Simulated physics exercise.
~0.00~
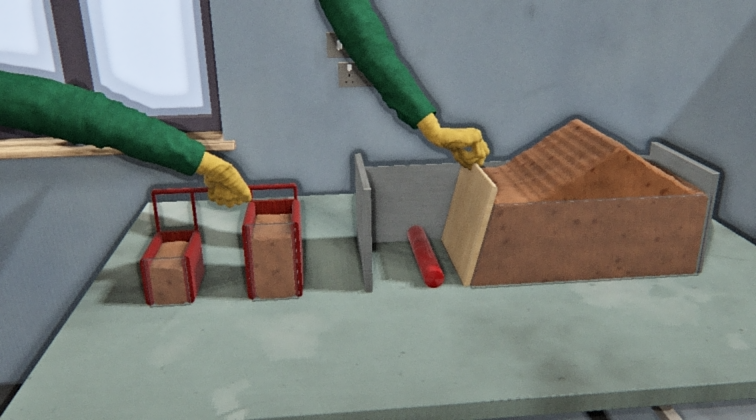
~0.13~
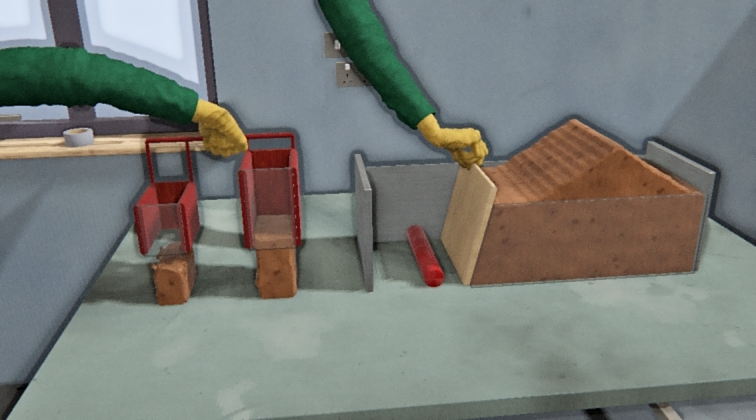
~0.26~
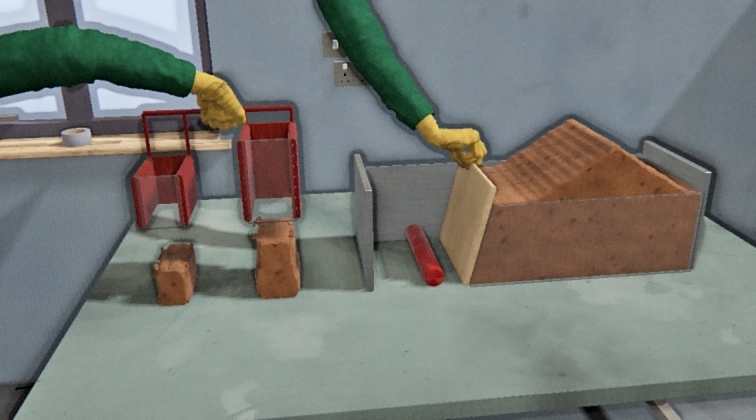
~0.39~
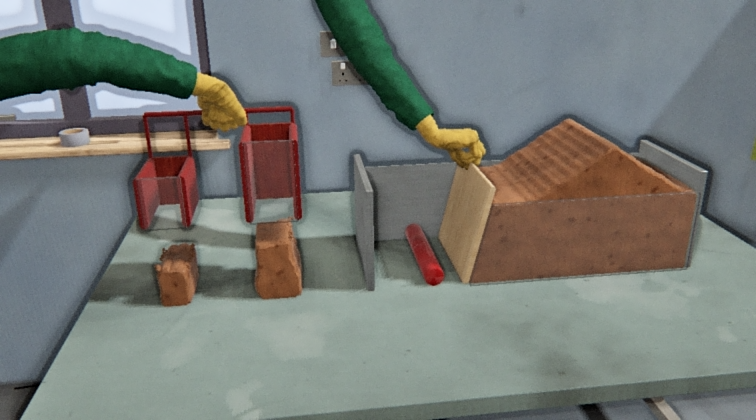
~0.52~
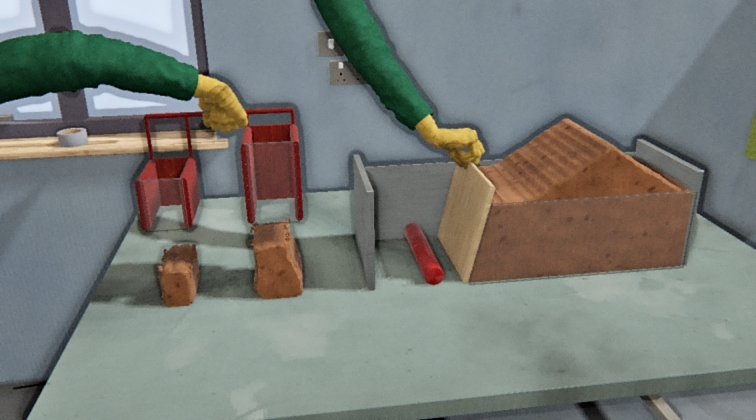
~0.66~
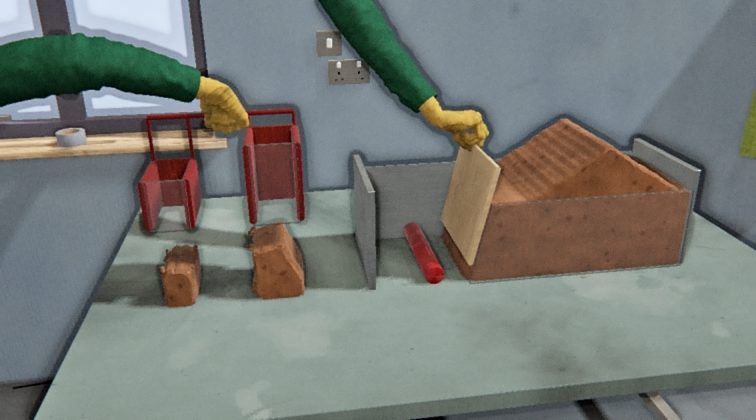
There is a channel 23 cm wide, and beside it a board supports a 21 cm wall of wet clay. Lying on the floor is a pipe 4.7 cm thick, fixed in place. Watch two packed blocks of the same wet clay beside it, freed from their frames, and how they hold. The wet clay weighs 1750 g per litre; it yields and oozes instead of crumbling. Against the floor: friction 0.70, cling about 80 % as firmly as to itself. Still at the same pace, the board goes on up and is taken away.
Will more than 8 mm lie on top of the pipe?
It is left showing.
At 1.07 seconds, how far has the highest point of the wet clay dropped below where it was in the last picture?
Around 0.0 centimetres, give or take.
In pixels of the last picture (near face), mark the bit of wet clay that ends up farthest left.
(447, 283) or thereabouts.
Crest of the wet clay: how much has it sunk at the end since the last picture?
Measured change: About 4.0 cm.
After 0.85 s, the face still stands and nothing lies on the pipe.
After 1.07 s, the face still stands and nothing lies on the pipe.
After 1.29 s, the face still stands and nothing lies on the pipe.
After 1.52 s, the fallen stuff reaches 13 % of the way across and nothing lies on the pipe.
After 2.01 s, the fallen stuff reaches 24 % of the way across and nothing lies on the pipe.
